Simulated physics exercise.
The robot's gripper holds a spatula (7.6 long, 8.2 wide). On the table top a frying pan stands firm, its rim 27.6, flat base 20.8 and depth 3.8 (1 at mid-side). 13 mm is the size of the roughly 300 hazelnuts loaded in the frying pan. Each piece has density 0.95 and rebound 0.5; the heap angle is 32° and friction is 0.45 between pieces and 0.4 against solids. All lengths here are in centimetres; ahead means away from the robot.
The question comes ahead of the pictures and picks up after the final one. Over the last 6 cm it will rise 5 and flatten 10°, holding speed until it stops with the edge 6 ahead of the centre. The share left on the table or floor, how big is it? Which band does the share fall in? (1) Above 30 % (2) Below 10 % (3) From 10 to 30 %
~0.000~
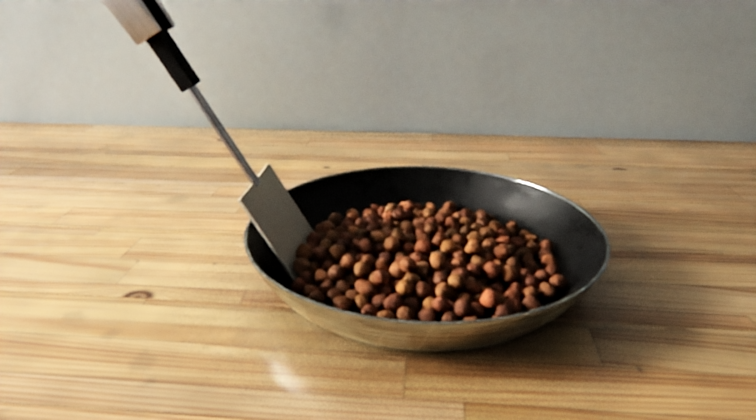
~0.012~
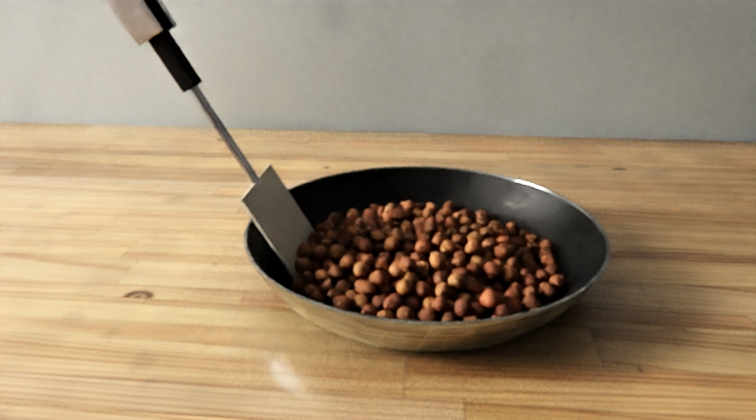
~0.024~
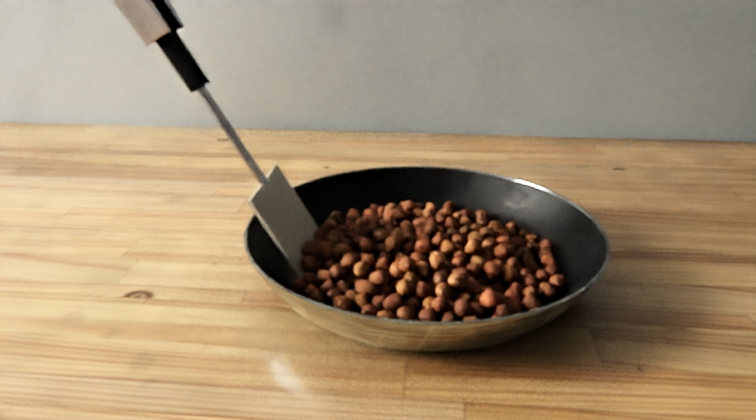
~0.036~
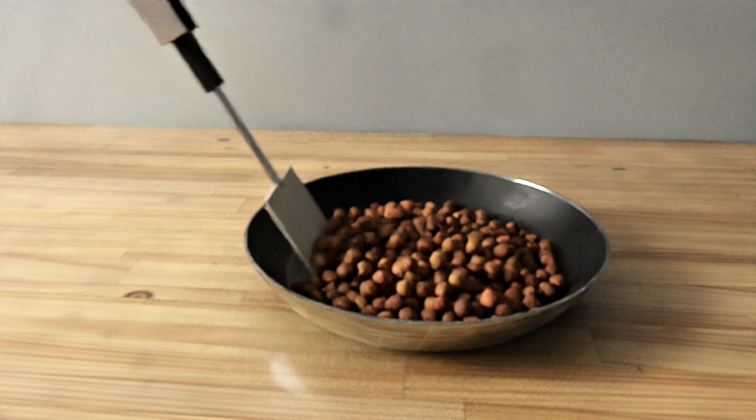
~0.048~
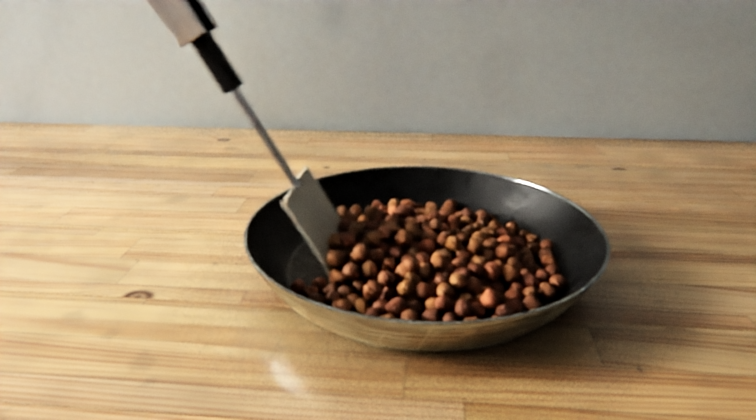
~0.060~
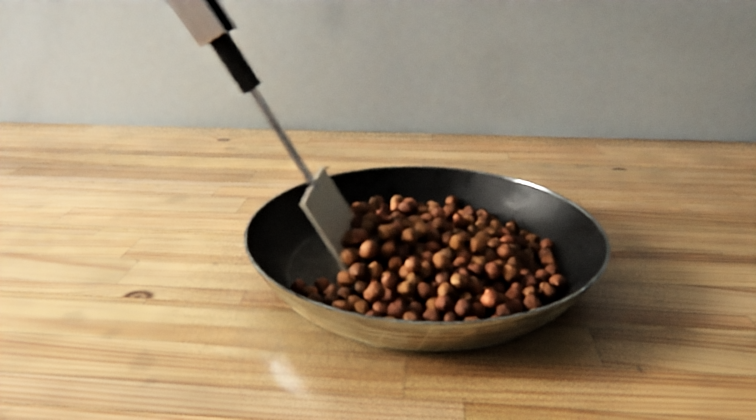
From 10 to 30 % (3).
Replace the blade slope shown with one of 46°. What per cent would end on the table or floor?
That would leave close to 20 per cent on the table or floor.
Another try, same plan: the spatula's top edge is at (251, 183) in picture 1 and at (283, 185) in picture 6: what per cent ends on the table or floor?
5 per cent.
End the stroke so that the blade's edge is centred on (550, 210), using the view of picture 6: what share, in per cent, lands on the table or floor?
Approximately 25 per cent, I reckon.
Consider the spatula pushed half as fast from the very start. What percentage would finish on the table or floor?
I'd expect near 0 per cent.
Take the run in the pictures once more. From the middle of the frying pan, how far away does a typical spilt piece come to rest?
Roughly 58 cm from the middle.
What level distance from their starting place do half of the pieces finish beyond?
It comes to some 4 cm.
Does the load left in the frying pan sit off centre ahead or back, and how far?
Some 4.0 cm ahead of the centre.
By 0.09 s, sloping 60°, highest piece 6 above the table; 299 in the frying pan.
By 0.12 s, sloping 57°, highest piece 8 above the table; 299 in the frying pan.
By 0.33 s, sloping 50°, highest piece 5 above the table; 249 in the frying pan, 49 on the table or floor, 1 on the blade or in flight.
By 1.38 s, sloping 50°, highest piece 4 above the table; 249 in the frying pan, 50 on the table or floor.
Final count, 249 in the frying pan, 50 on the table or floor. That is 17 % on the table or floor.
